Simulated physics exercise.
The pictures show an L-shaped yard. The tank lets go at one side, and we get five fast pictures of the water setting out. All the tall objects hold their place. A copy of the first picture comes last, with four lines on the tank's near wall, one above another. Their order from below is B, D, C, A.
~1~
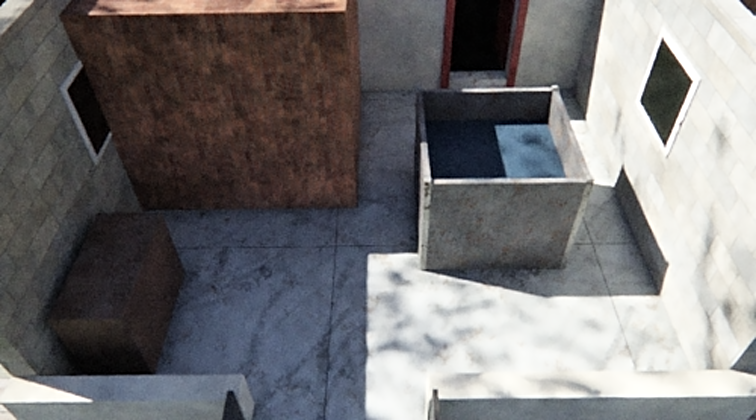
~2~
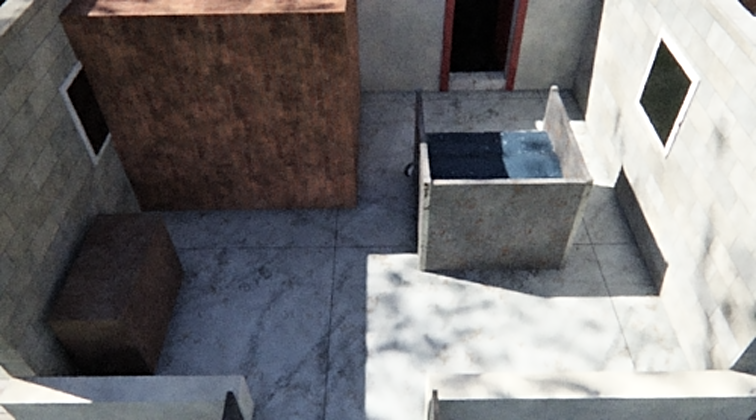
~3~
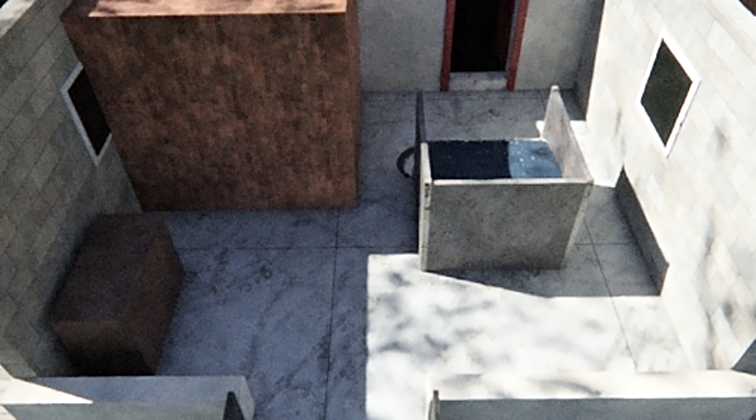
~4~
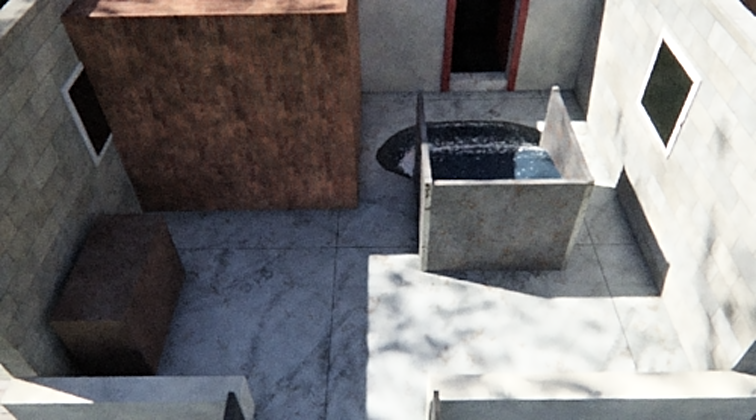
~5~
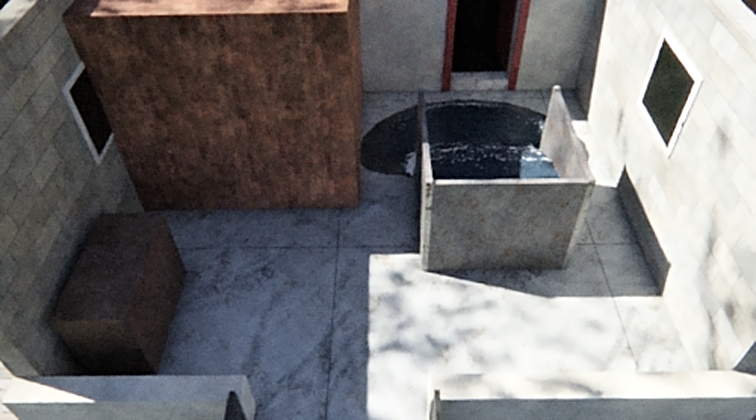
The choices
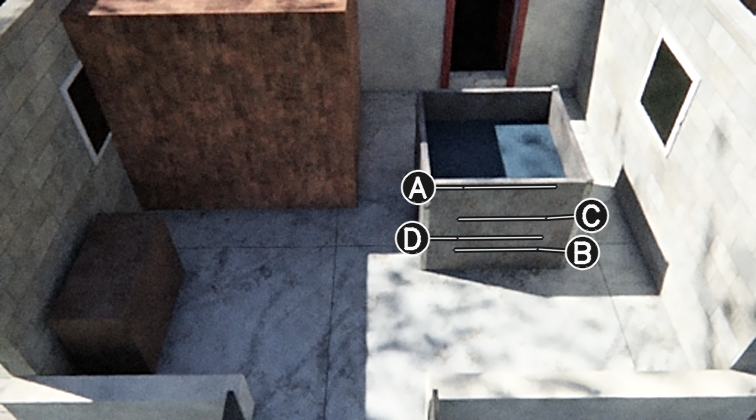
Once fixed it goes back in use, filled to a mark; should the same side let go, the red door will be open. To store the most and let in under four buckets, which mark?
Take B.
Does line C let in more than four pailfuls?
Yes.
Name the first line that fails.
That would be D.
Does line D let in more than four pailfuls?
Yes, it does.
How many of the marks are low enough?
One.
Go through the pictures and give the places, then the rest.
Water in the tank at rest, its middle at (492, 160); foot of the red doorway at (477, 89); open gate at (335, 371).
Water covers 2 % of the ground, its front hidden from here.
Water covers 5 % of the ground, its front hidden from here.
Water covers 11 % of the ground and shows as far out as (387, 150).
Water covers 19 % of the ground and shows as far out as (391, 121).
On the marked copy, A at (508, 187); B at (496, 249); C at (502, 218); D at (499, 237); from the bottom up B, D, C, A.
Choosing A, dozens of bucketfuls pour in.
Choosing B, a splash gets over, under a bucket.
Choosing C, dozens of bucketfuls pour in.
Choosing D, about 8 bucketfuls get in.
